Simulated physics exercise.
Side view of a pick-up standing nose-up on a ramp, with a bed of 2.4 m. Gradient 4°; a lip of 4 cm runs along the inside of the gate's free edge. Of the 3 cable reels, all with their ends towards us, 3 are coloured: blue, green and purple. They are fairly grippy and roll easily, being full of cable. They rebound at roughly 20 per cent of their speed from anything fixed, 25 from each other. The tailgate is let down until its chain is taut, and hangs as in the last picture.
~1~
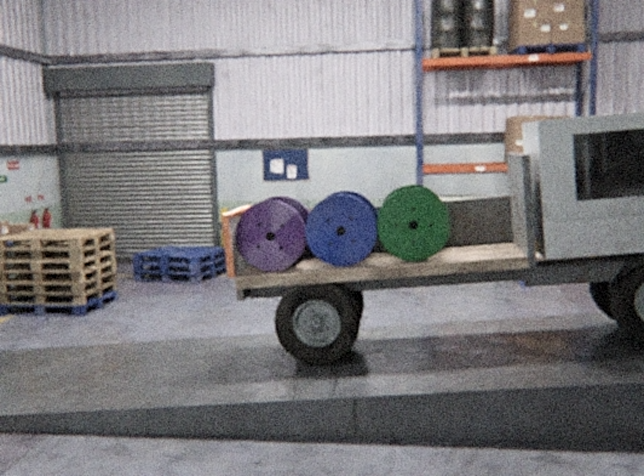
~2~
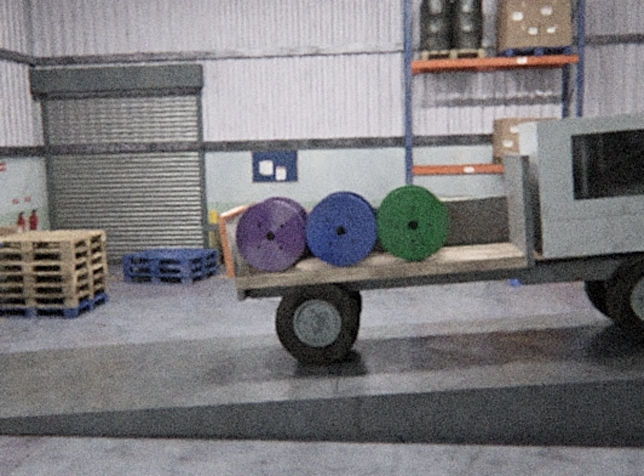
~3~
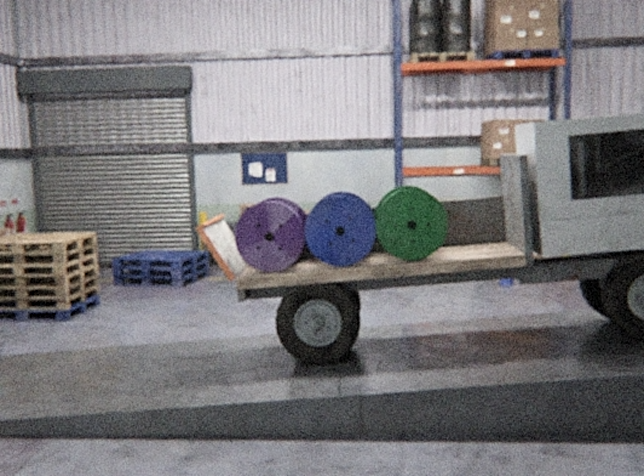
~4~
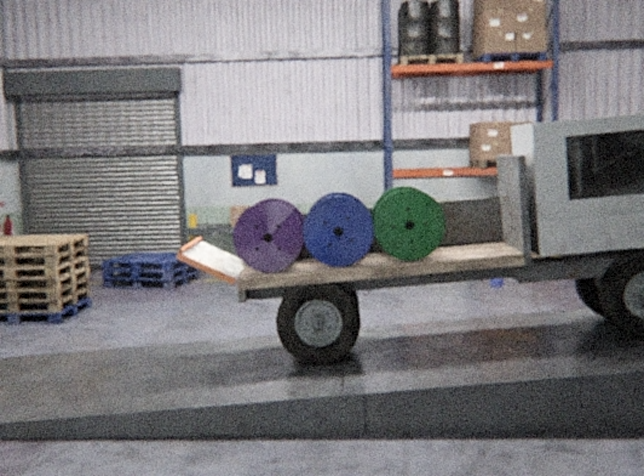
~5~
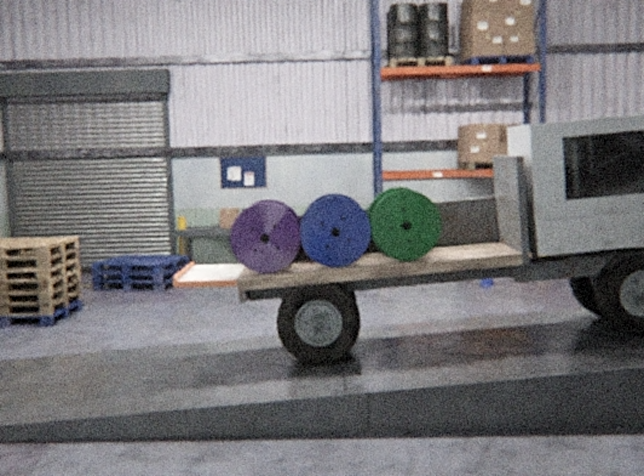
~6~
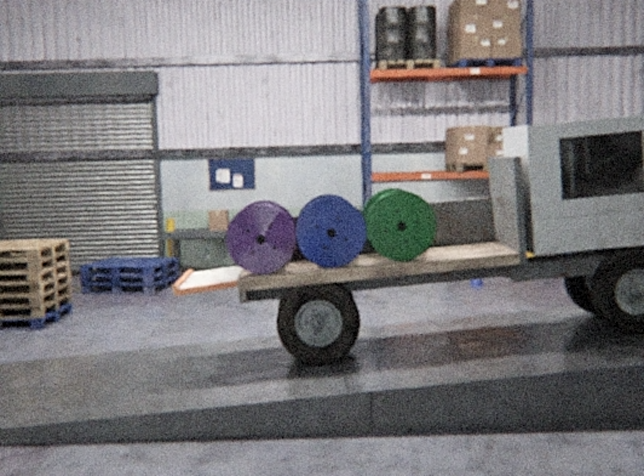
Tailgate swinging down past level on a pickup parked nose-up on a warehouse ramp, as three colourful reels roll slightly left.
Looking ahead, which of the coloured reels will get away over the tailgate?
The blue reel drops off the back, the green drops off the back, the purple drops off the back.
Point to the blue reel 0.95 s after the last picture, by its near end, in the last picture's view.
Around (294, 237).
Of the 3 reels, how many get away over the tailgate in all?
The count is 3.
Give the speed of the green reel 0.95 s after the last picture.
Near 0.5 m/s.
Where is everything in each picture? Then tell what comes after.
The first frame shows blue (341, 231), green (413, 225), purple (270, 237); gate 86° above level, tip at (225, 217); 3 of the 3 make up the bottom layer on the bed.
The second frame shows blue (341, 231), green (413, 225), purple (270, 237); gate 82° above level, tip at (221, 218).
The third frame shows blue (340, 231), green (412, 225), purple (269, 237); gate 59° above level, tip at (199, 229).
The fourth frame shows blue (338, 232), green (410, 225), purple (268, 238); gate 27° above level, tip at (179, 256).
The fifth frame shows blue (335, 232), green (406, 226), purple (265, 239); gate 0° above level, tip at (176, 284).
The sixth frame shows blue (331, 233), green (401, 226), purple (261, 240); gate 7° below level, tip at (177, 292).
Then, 0.9 s past the sixth picture, blue is on the bed, 50 cm short of the hinge, rolling left; green is on the bed, 110 cm short of the hinge, rolling left; purple is on the gate, 10 cm past the hinge, rolling left; 0 of 3 are out.
Then, 2.1 s past the sixth picture, blue is on the gate, 20 cm past the hinge, rolling left; green is on the bed, 45 cm short of the hinge, rolling left; purple is dropping off the gate; 1 of 3 is out.
Then, 3.3 s past the sixth picture, blue is out on the ground; green is dropping off the gate; purple is off the vehicle; 3 of 3 are out.
Finally (5.1 s after the last picture), blue is off the vehicle; green is off the vehicle; purple is out on the ground; 3 of 3 are out.
